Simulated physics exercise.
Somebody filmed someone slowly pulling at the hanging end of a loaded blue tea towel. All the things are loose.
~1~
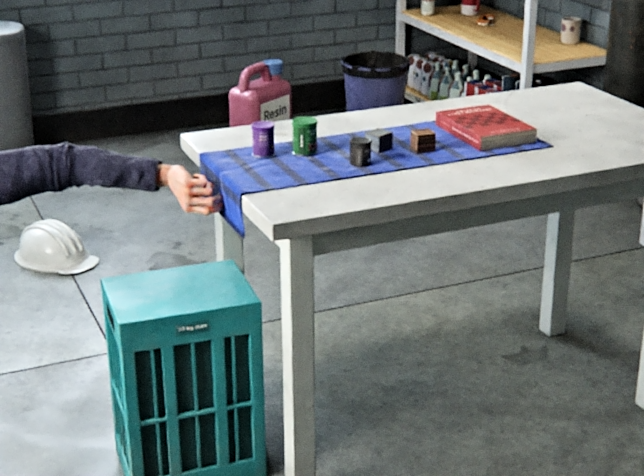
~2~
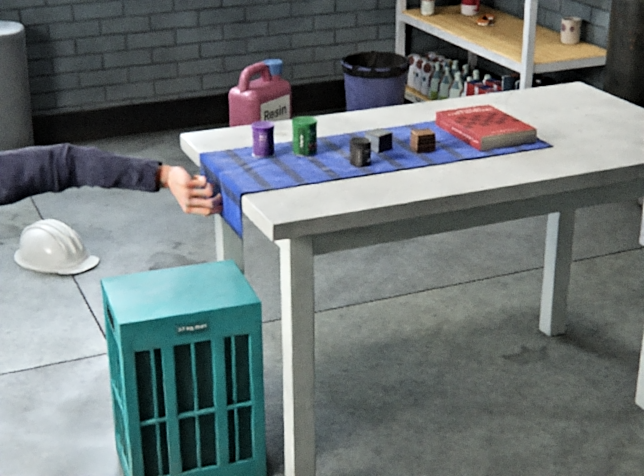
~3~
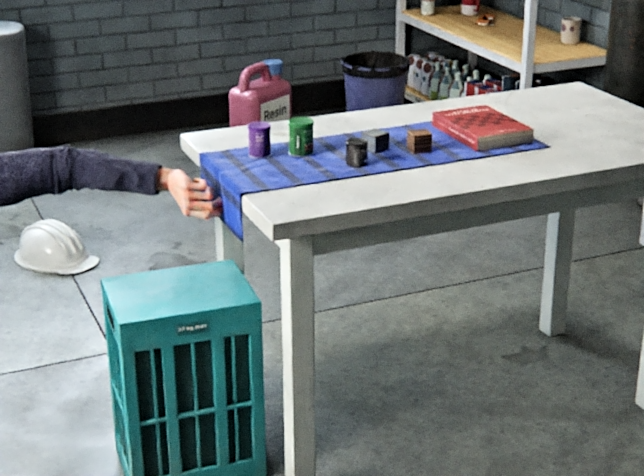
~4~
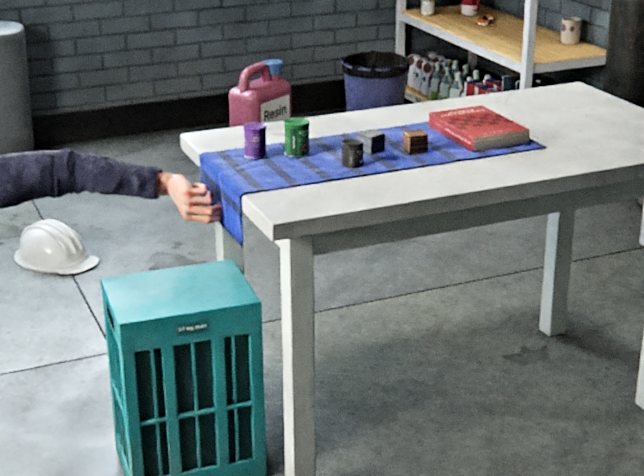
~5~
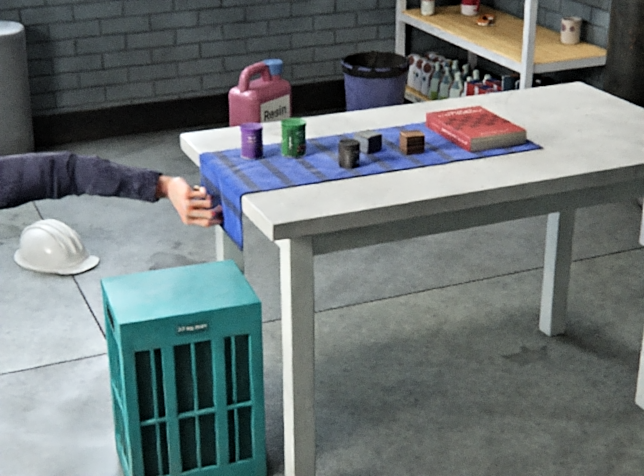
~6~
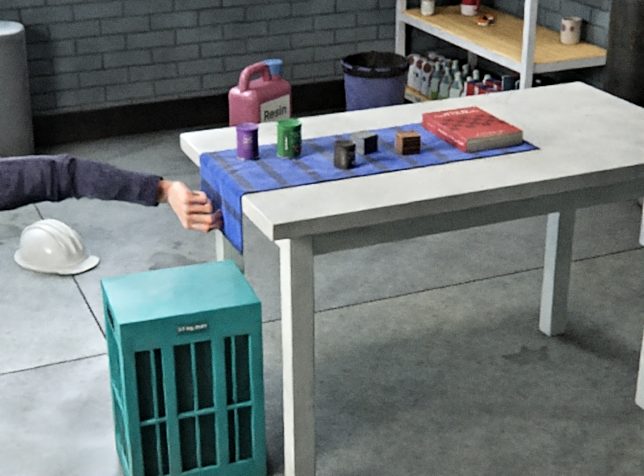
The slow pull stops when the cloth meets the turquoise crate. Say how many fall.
Over the edge go one.
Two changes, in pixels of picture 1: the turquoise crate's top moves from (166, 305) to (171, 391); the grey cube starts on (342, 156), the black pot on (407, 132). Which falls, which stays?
The grey cube comes down, the black pot stays on.
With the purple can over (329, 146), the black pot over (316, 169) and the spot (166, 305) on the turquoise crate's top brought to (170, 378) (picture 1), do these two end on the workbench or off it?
The purple can falls; the black pot tumbles off.
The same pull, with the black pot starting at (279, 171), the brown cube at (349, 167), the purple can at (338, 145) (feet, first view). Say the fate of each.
The black pot is carried off, the brown cube stays on, the purple can stays on.
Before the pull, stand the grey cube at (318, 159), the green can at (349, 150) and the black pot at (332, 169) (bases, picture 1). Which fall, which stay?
The grey cube stays on, the green can remains up, the black pot does not fall.
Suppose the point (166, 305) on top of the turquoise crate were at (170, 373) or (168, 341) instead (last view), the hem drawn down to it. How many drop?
Then 3 and 2.
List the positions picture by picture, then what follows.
In the first picture, hem (244, 239); purple can (263, 124); green can (305, 120); black pot (361, 140); grey cube (379, 132); brown cube (423, 131); top of the crate (166, 305).
In the second picture, hem (242, 239); purple can (263, 124).
In the third picture, hem (243, 243); green can (301, 121).
In the fourth picture, hem (242, 247); black pot (352, 141); top of the crate (166, 305).
In the fifth picture, hem (242, 251); grey cube (368, 133).
In the sixth picture, hem (242, 255); purple can (247, 127); green can (289, 122); black pot (345, 142); grey cube (364, 134); brown cube (408, 134).
Soon after, hem near (222, 254); all still up.
After that, hem on the crate; purple can gone.
In the end, hem on the crate; purple can gone. The workbench loses one.
